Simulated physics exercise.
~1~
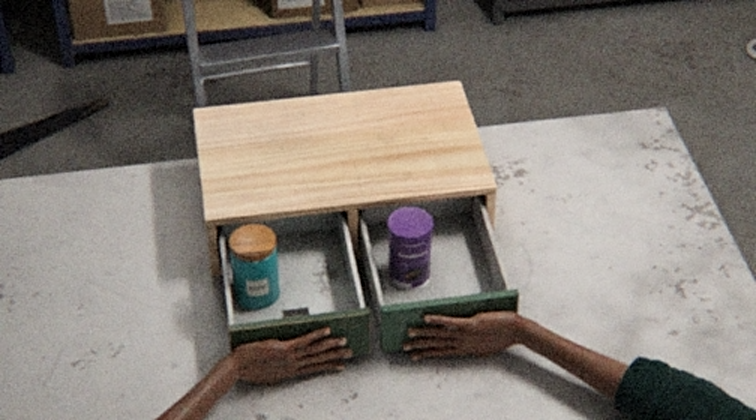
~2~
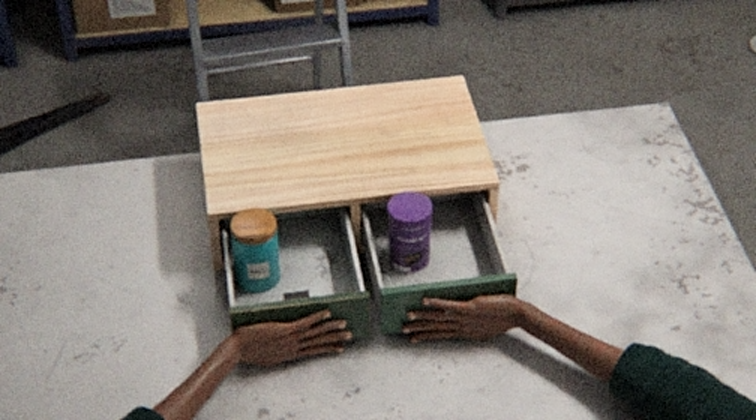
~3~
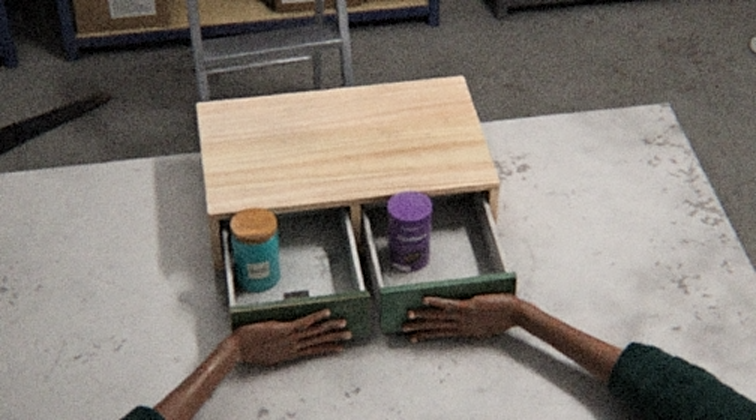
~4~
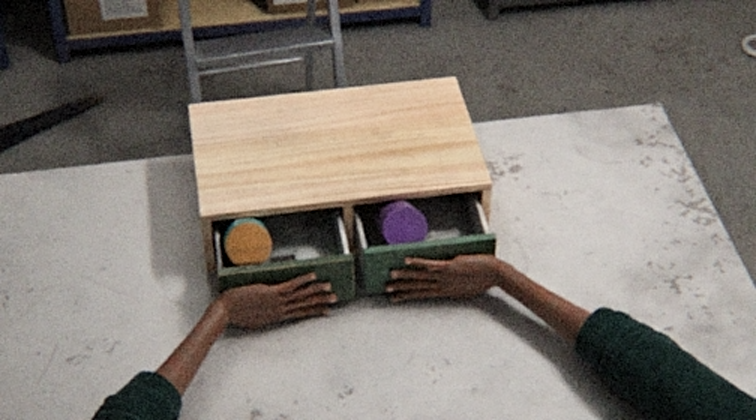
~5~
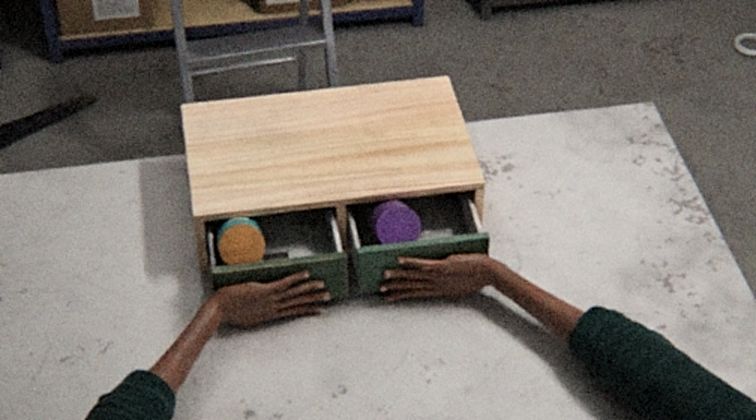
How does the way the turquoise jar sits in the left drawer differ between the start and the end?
At the start the turquoise jar stands upright in the left drawer, and by the end it is leaning.
